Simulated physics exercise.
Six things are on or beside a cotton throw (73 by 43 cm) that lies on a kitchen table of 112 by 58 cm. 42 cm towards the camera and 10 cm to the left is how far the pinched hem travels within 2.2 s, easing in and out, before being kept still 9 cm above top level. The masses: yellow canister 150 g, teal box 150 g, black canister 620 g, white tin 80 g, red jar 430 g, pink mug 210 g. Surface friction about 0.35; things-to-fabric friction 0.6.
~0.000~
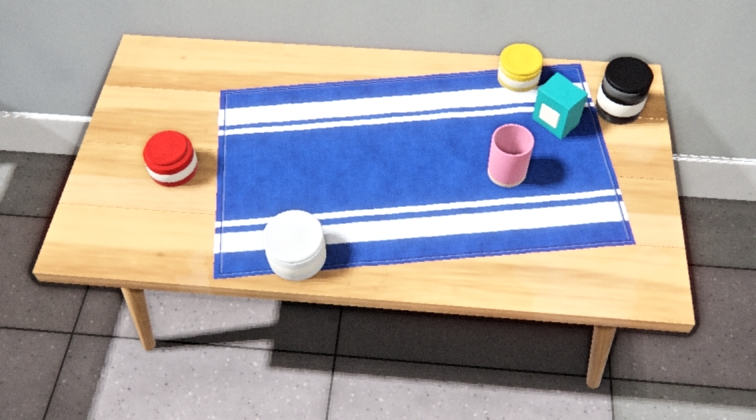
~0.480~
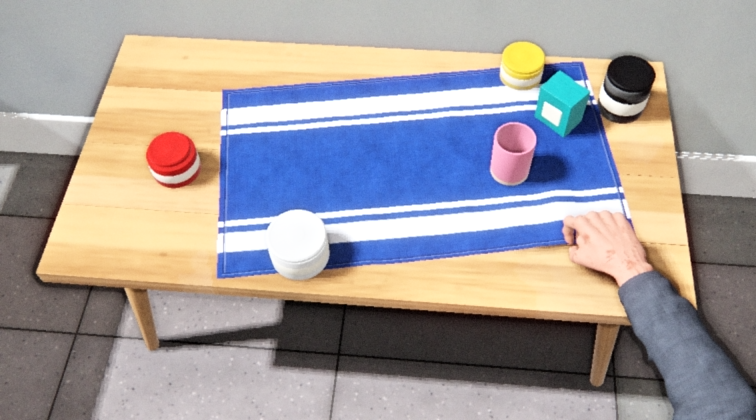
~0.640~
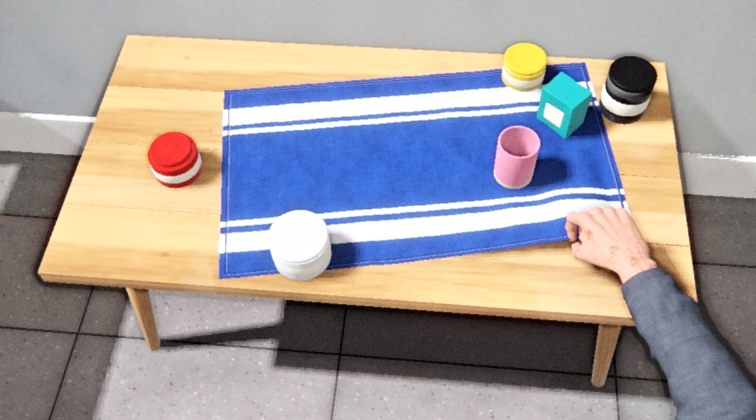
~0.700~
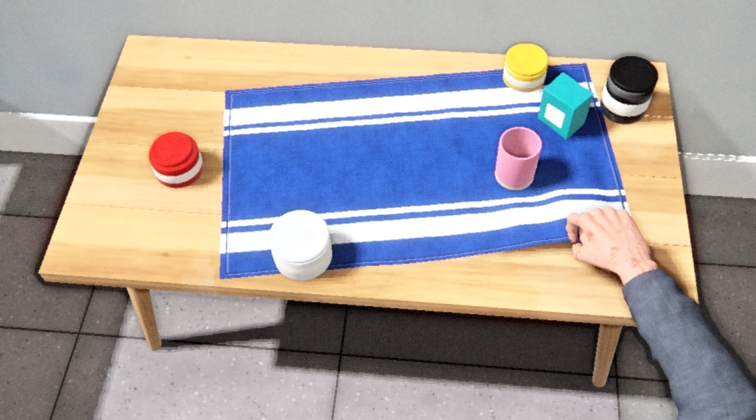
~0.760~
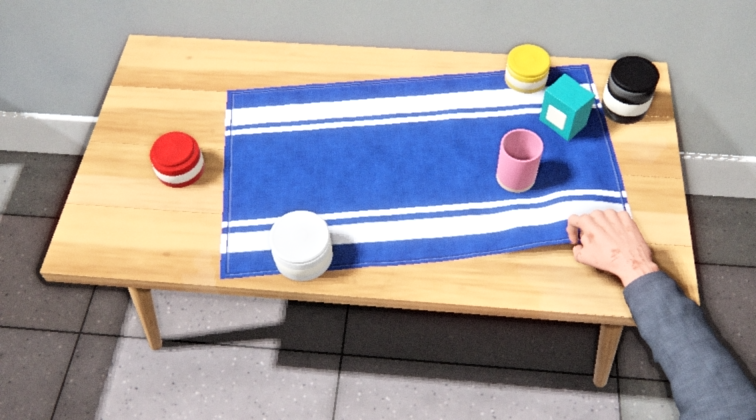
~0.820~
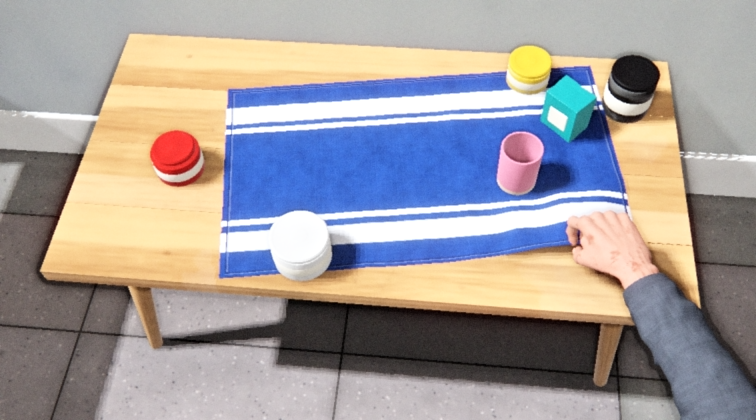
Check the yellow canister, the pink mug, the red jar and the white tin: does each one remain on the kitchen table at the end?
Check: Yellow canister - no, it falls; pink mug - no, it falls; red jar - yes, it remains; white tin - no, it falls.
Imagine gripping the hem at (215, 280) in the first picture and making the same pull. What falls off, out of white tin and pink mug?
White tin: Off the top; pink mug: Off the top.
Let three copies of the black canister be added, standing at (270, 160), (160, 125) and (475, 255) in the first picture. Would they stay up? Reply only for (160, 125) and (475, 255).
Taking them as listed: Is left on top, then is lost.
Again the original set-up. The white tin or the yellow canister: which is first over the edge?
I'd pick the white one.
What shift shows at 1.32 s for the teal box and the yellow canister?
Teal box: 10 cm; yellow canister: 10 cm.
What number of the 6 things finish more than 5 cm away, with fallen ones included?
Counted result: 4.
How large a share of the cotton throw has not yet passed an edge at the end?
I'd estimate close to 0 per cent.
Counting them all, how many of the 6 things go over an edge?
4.
After 1.3 s, 95 % of the cotton throw is still over the top; pink mug 13 cm off its start, yellow canister 11 cm off its start, white tin 7 cm off its start.
After 1.8 s, 70 % of the cotton throw is still over the top; pink mug 28 cm off its start, yellow canister 26 cm off its start, white tin over the edge.
After 2.3 s, 5 % of the cotton throw is still over the top; yellow canister 48 cm off its start at (520, 273), pink mug over the edge, white tin over the edge.
After 2.8 s, 0 % of the cotton throw is still over the top; yellow canister over the edge, pink mug over the edge, white tin over the edge.
After 4.4 s, 0 % of the cotton throw is still over the top; yellow canister over the edge, pink mug over the edge, white tin over the edge, red jar 0 cm off its start at (173, 146).
